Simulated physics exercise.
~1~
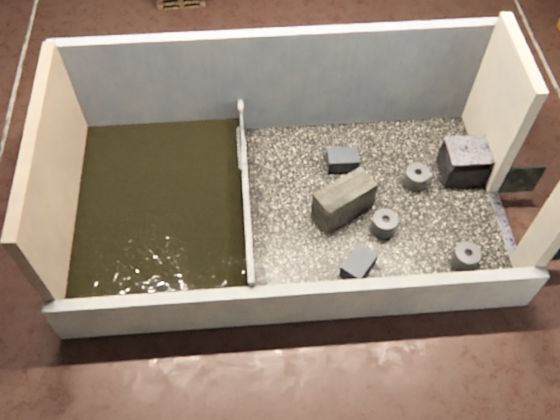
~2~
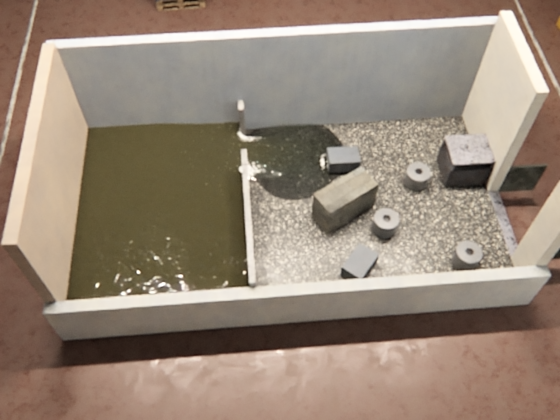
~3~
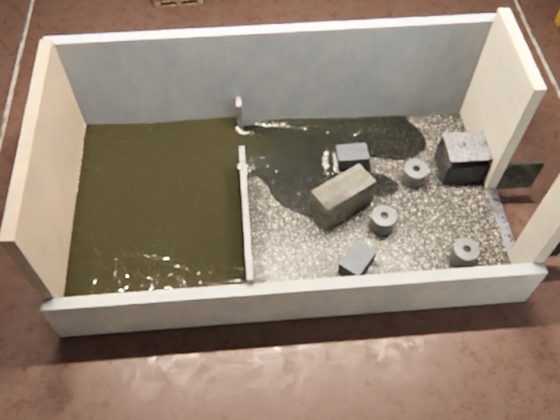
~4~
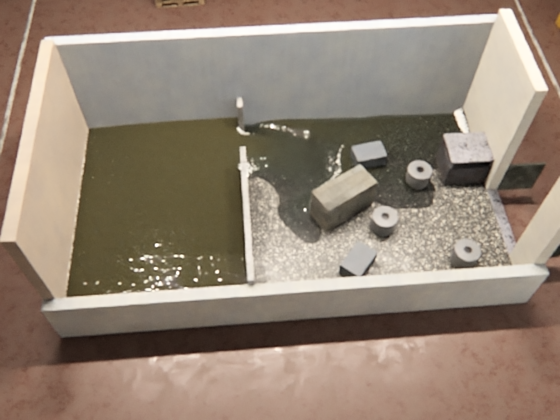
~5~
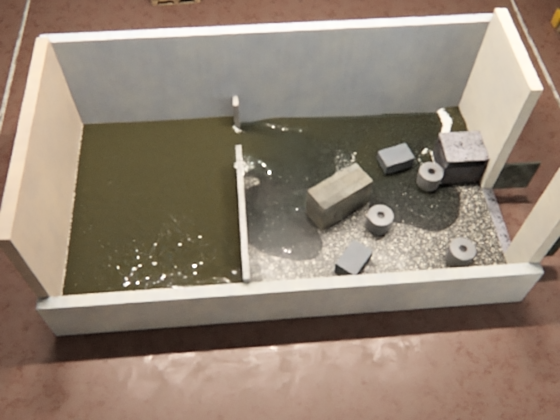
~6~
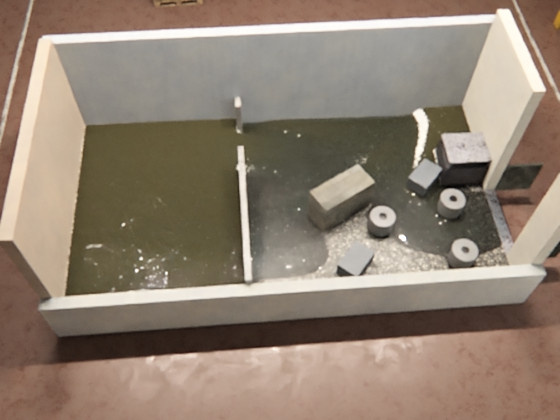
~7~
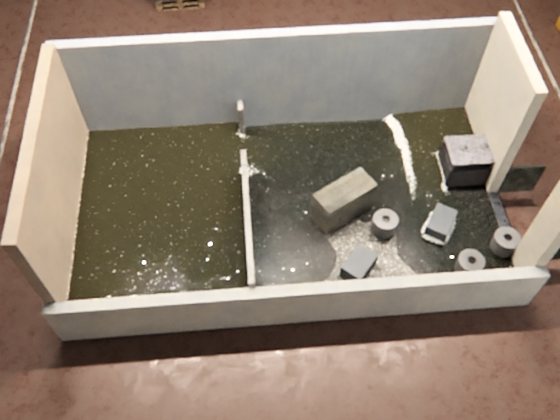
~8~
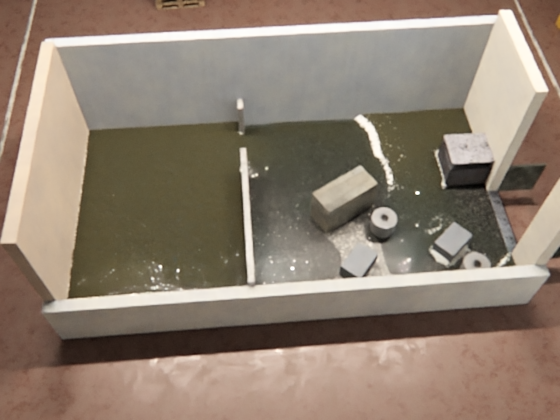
A pale-walled store with an inner room is seen from above, murky green water filling its left side behind a thin partition. On the speckled grey floor to the right sit grey crates, a larger oblong block, a dark box by the right wall and round grey tubs. A gap opens in the partition and water spills through, spreading along the back wall and then forward. It carries a small crate and a tub rightward, then down toward the front right corner. By the end, water covers nearly all the floor, the crate rests near that corner, and the drifting tub is out of sight.
